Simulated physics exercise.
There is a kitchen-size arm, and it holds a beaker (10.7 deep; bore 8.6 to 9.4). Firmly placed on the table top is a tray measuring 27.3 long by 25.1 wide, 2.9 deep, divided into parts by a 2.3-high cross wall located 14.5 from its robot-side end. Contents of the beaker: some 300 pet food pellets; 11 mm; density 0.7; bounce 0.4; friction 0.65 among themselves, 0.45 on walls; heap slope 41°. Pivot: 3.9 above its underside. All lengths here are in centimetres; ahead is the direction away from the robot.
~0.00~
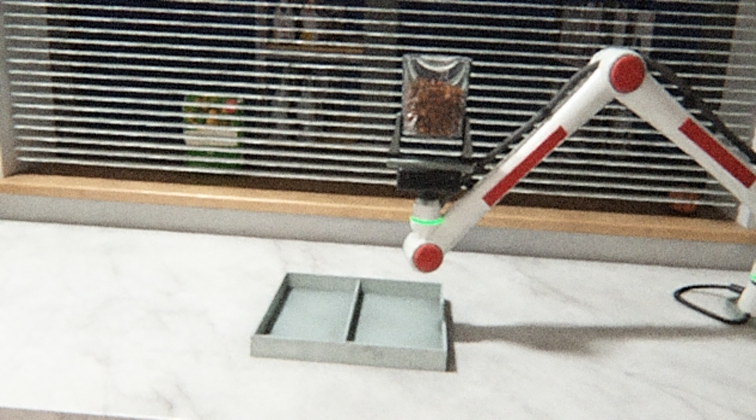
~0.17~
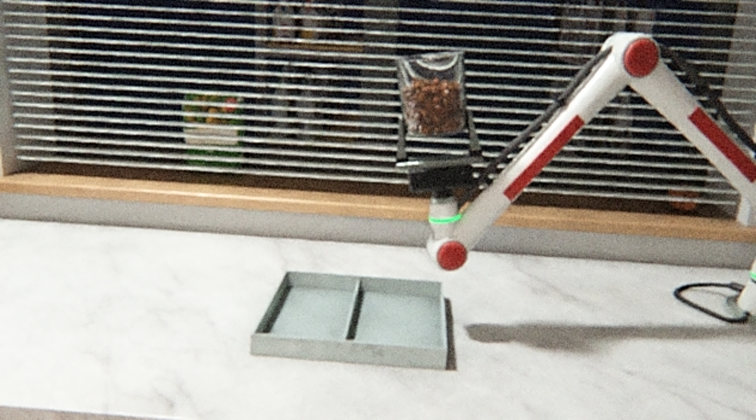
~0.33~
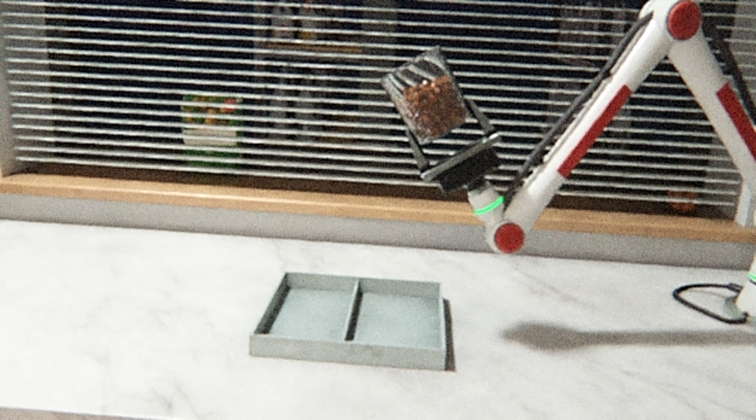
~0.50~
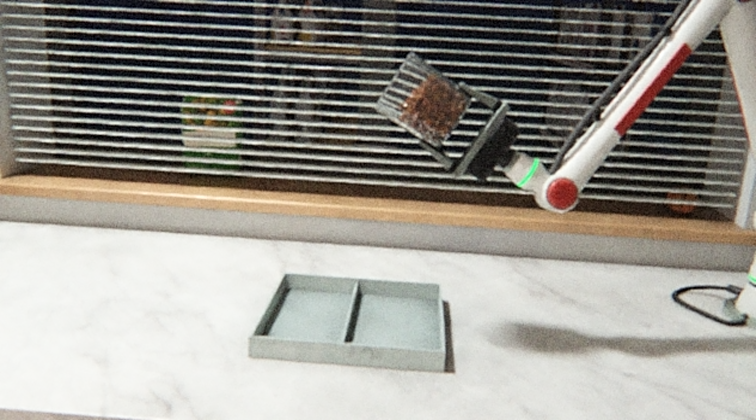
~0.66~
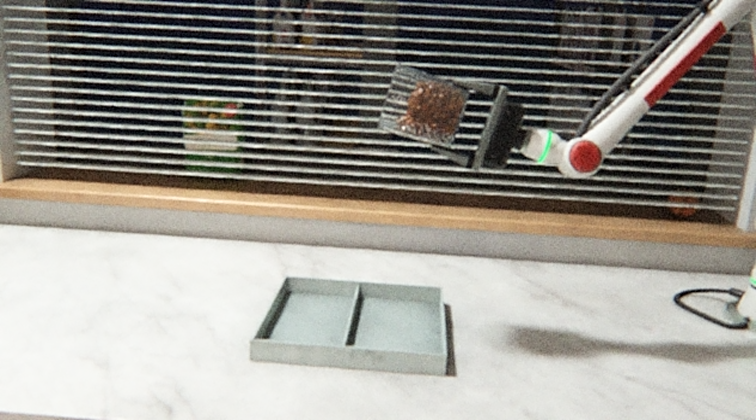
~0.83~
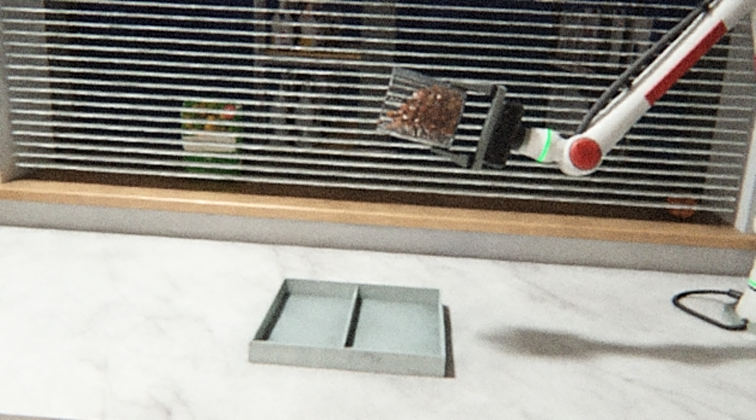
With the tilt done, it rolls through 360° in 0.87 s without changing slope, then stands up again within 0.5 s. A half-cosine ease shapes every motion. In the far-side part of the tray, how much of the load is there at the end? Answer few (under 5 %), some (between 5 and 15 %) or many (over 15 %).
I would say some.
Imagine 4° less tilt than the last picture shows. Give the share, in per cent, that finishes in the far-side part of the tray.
I'd put it at close to 5 per cent.
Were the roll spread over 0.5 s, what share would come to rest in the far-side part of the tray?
With that change you'd see near 5 per cent.
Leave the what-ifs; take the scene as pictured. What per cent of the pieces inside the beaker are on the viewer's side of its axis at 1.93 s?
It's close to 60 percent.
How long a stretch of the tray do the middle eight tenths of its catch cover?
Spread length: Approx. 10 cm.
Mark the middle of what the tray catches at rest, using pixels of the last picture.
In the last view, around (313, 330).
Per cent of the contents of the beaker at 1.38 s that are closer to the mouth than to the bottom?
About 30 per cent.
By 1.38 s, tipped 77°, highest piece 39 above the table; 292 in the beaker, 3 in the far-side part, 10 in flight or on a rim.
By 1.93 s, tipped 44°, highest piece 39 above the table; 275 in the beaker, 27 in the far-side part, 1 in the robot-side part, 2 in flight or on a rim.
By 2.40 s, upright, highest piece 41 above the table; 275 in the beaker, 29 in the far-side part, 1 in the robot-side part.
By 3.10 s, upright, highest piece 41 above the table; 275 in the beaker, 29 in the far-side part, 1 in the robot-side part.
Final count, 275 in the beaker, 29 in the far-side part, 1 in the robot-side part. That is 10 % in the far-side part of the tray.
